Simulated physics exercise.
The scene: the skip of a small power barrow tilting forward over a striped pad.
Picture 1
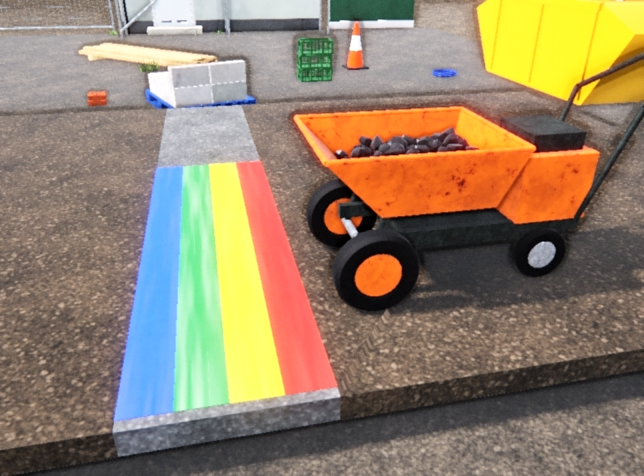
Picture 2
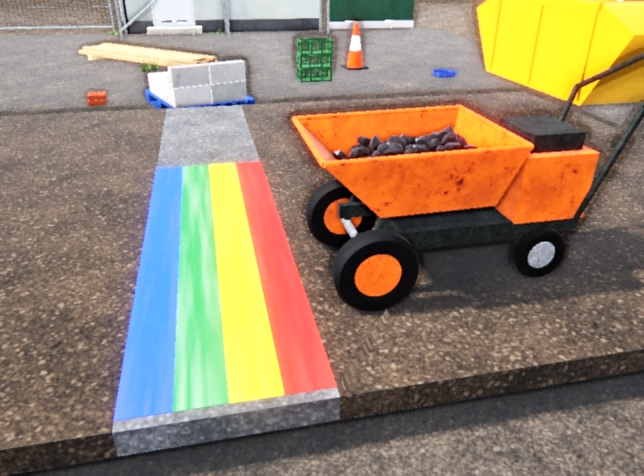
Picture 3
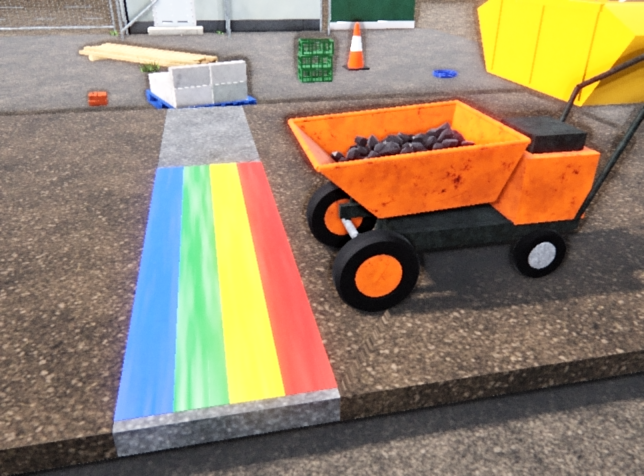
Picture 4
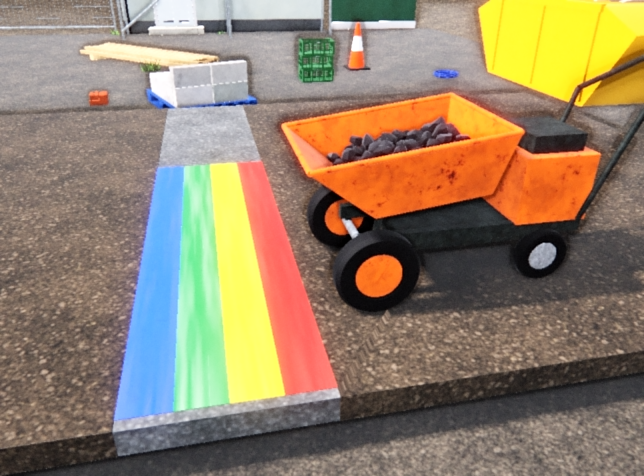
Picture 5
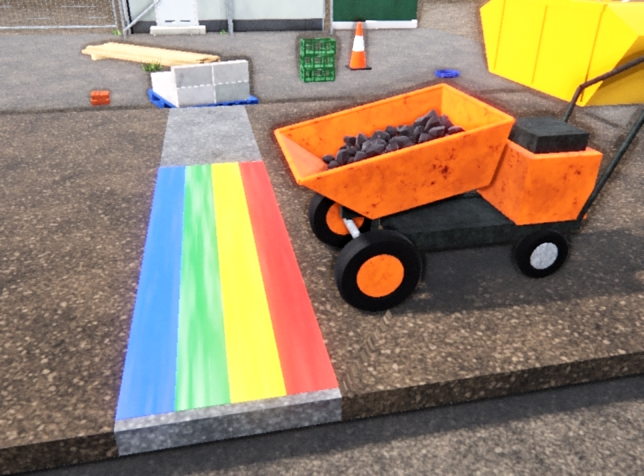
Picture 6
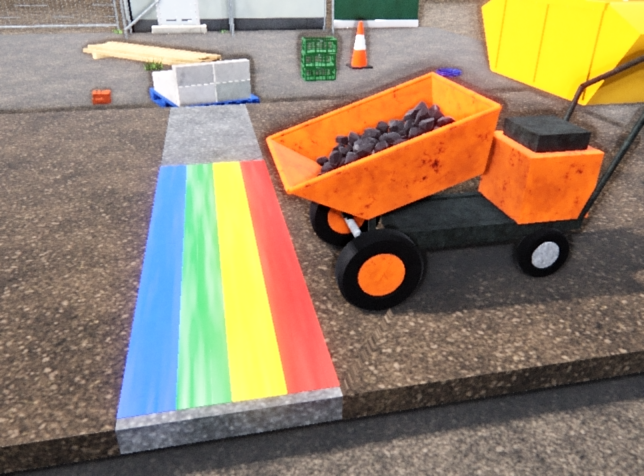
On a paved yard beside a pad striped blue, green, yellow and red, an orange power barrow stands with its skip level, holding dark lumps; the skip then tilts gradually forward to the left, its rear rising clearly.
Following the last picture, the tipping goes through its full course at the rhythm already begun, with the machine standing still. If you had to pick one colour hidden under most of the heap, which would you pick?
I would pick green.
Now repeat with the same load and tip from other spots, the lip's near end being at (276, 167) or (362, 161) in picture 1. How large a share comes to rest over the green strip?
Position 1 near 20 %, position 2 near 30 %.
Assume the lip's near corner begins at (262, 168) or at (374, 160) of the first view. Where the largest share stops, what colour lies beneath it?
So the first one goes to the strip in blue and the second to yellow.
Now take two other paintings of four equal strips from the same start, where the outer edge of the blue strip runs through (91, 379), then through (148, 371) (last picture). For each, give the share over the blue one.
I'd say about 10 % for the first and about 20 % for the second.
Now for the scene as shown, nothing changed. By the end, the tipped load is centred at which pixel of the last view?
The centre comes to rest near (195, 287).
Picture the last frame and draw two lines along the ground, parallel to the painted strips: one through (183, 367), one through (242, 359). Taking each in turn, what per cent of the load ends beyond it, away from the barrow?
Around 30 per cent for the first, around 70 per cent for the second.
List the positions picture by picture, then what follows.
The first picture shows lip of the skip at (327, 164), level; top of the load at (413, 152), lumps of coal; red strip at (299, 347); yellow strip at (251, 353); green strip at (201, 360); blue strip at (149, 367).
The second picture shows lip of the skip at (324, 165), level; top of the load at (411, 151).
The third picture shows lip of the skip at (319, 169), tipped barely; top of the load at (439, 151).
The fourth picture shows lip of the skip at (310, 174), tipped a little; top of the load at (435, 149).
The fifth picture shows lip of the skip at (301, 182), tipped a little; top of the load at (437, 132).
The sixth picture shows lip of the skip at (290, 191), tipped clearly; top of the load at (437, 132); red strip at (302, 346); yellow strip at (253, 352); green strip at (204, 359); blue strip at (152, 365).
Soon after the last picture, skip tipped steeply; all in the skip.
A little later, skip tipped right over; about two thirds in the skip; a small part over the yellow strip; about a quarter over the green strip; a stray few over the blue strip.
Later still, skip tipped right over; about a quarter in the skip; a small part over the yellow strip; about a third over the green strip; about a quarter over the blue strip; a small part off the paint.
At rest, skip tipped right over; about a quarter in the skip; none over the red strip; a small part over the yellow strip; about a third over the green strip; about a quarter over the blue strip; a small part off the paint.
